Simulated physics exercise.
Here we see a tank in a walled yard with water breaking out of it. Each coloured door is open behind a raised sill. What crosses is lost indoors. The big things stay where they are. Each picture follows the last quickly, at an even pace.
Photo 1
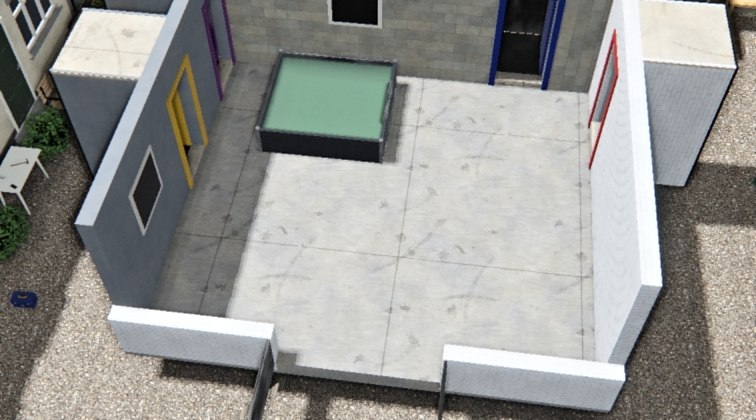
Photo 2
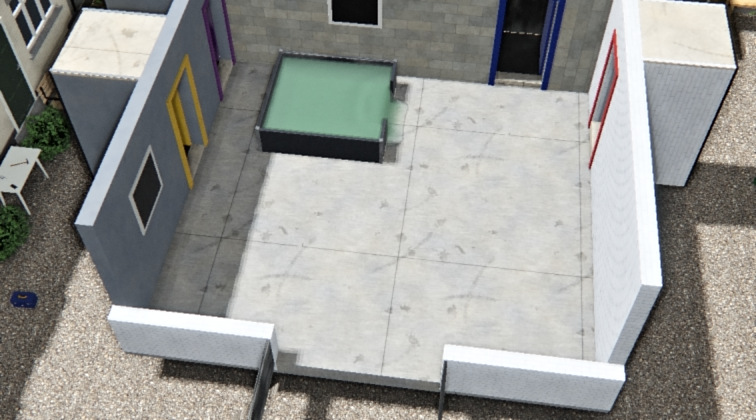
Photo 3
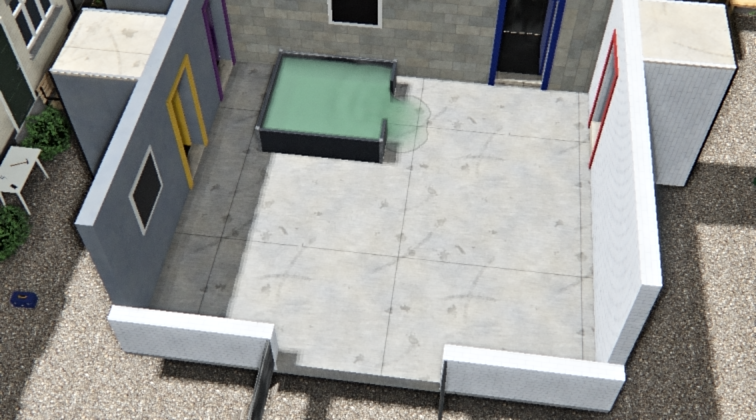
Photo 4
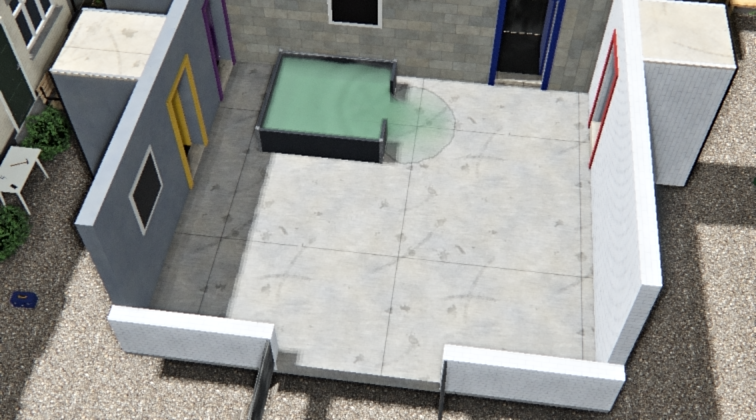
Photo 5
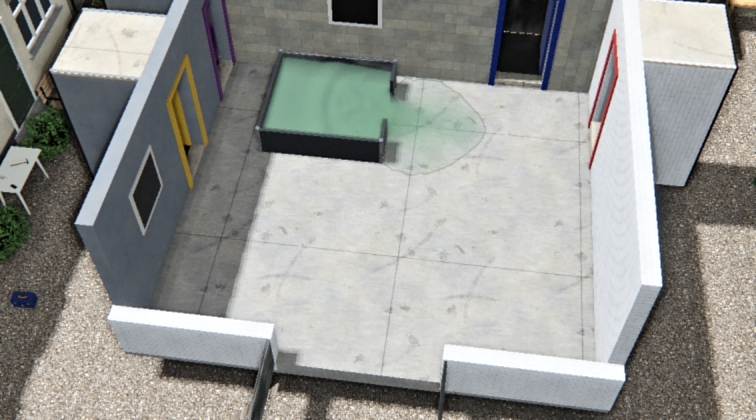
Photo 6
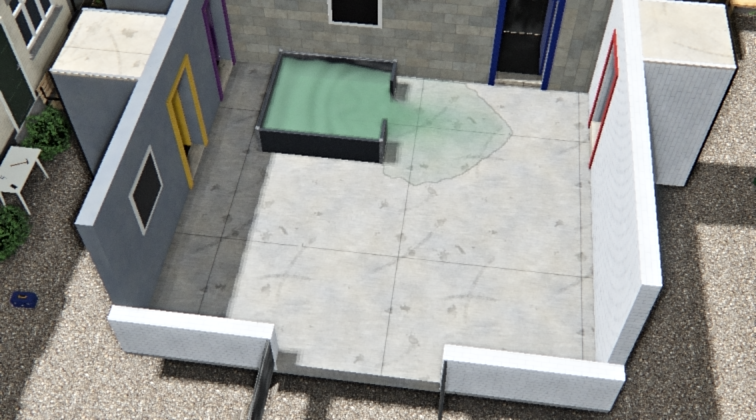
In a walled yard with coloured doorways, green water sits still in a dark open tank, then pours through a gap in its right side and spreads rightward across the pale floor in a widening, thin, rounded sheet.
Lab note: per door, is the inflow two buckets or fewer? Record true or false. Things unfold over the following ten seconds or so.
Purple door true; yellow door true; red door true; blue door true.
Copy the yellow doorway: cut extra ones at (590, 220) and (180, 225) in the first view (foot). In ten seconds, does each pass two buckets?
Door one beats the threshold, door two misses the threshold.
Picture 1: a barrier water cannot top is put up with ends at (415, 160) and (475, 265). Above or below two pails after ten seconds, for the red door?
Door by door: Red misses the mark.
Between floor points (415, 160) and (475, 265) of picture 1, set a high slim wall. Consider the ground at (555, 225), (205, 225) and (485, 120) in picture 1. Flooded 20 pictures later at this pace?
Taking the points in the order given, they are inundated, high and dry and inundated.
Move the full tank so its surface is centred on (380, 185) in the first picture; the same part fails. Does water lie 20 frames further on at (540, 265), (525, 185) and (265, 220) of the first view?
As listed: Reached, reached, untouched.
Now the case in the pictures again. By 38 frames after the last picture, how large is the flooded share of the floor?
Estimate: Some 50 in a hundred.
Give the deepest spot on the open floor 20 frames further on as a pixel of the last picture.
I would choose the pixel (543, 107).
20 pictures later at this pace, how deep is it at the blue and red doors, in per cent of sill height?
Near 90 per cent and 90 per cent, respectively.
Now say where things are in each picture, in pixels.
Still water in the open tank at (329, 97), in the first frame.
Water pours out at (387, 114) and has run to (391, 143), in the second frame.
Water pours out at (387, 116) and has run to (417, 143), in the third frame.
Water pours out at (387, 116) and has run to (448, 137), in the fourth frame.
Water pours out at (387, 116) and has run to (477, 137), in the fifth frame.
Water pours out at (387, 115) and has run to (507, 133), in the sixth frame.
A moment on, water covers 20 % of the floor; the purple door not reached, the yellow door not reached, the red door wet at the sill, nothing in, the blue door wet at the sill, nothing in.
Next, water covers 30 % of the floor; the purple door not reached, the yellow door not reached, the red door wet at the sill, nothing in, the blue door wet at the sill, nothing in.
Then, water covers 35 % of the floor; the purple door not reached, the yellow door not reached, the red door under two buckets in, the blue door wet at the sill, nothing in.
Later, water covers 50 % of the floor; the purple door not reached, the yellow door not reached, the red door under two buckets in, the blue door under two buckets in.
In the end, water covers 75 % of the floor; the purple door wet at the sill, nothing in, the yellow door not reached, the red door under two buckets in, the blue door under two buckets in.
